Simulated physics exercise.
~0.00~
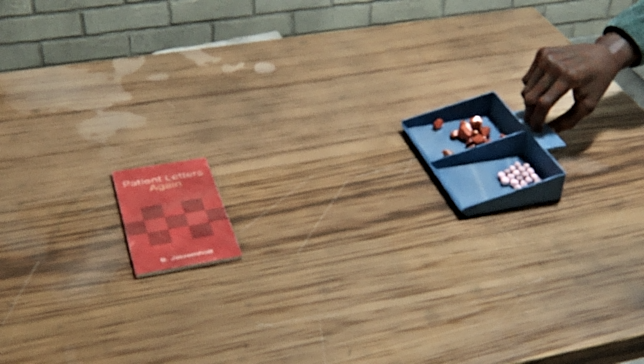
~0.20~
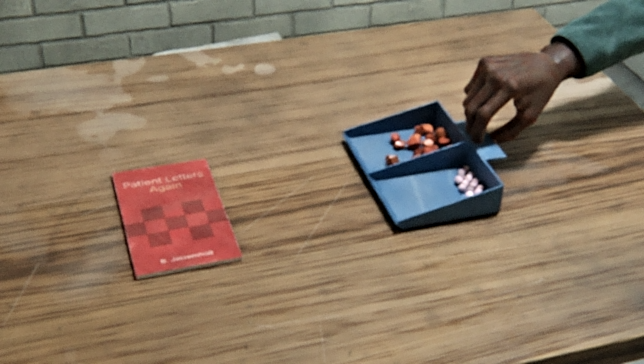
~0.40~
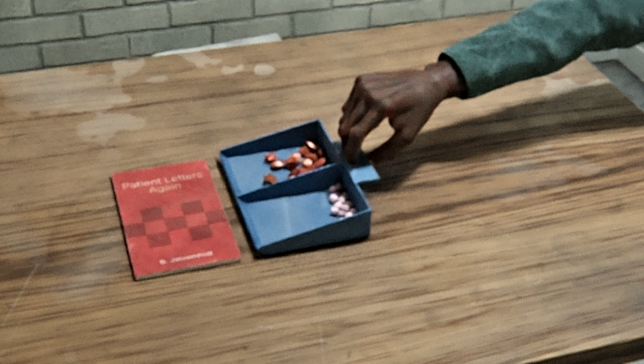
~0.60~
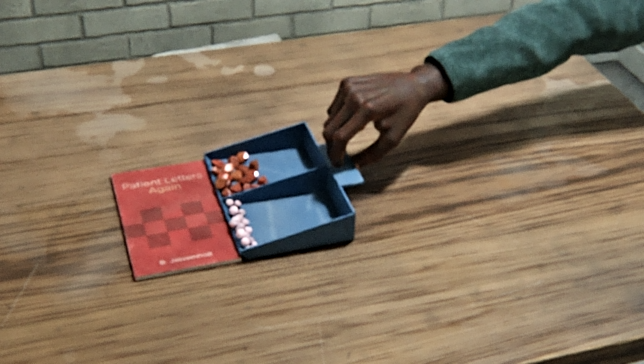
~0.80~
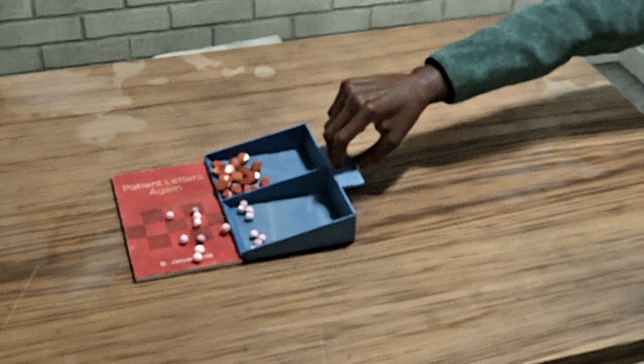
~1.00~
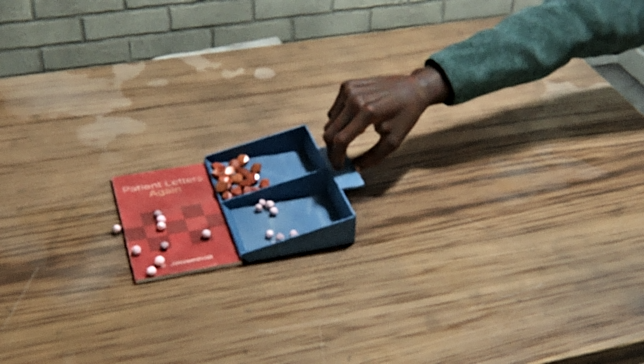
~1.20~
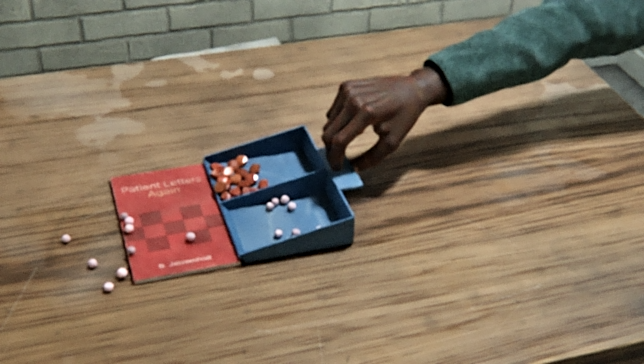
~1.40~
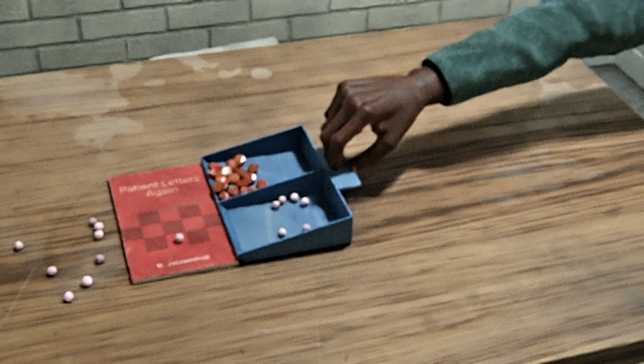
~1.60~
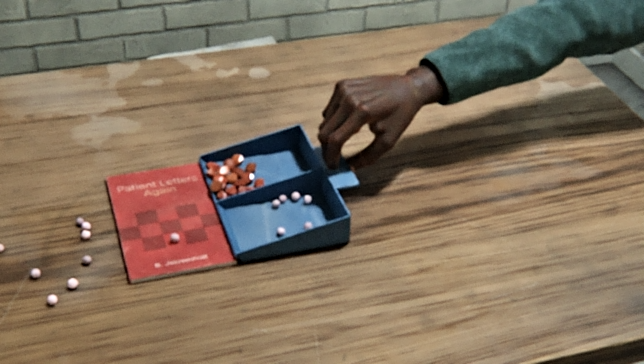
To begin with, a hand in a green sleeve holds the tab of a blue divided tray on a wooden table, with reddish pieces in the farther section and pale pink balls in the nearer one. The hand pushes the tray left towards a thin red book lying flat. The tray stops against the book, and both batches slide forward to the front rim. Several pale balls spill over the rim and roll across the cover onto the table. Finally, the reddish pieces remain bunched inside, while some pale balls stay in the tray and one rests on the book.
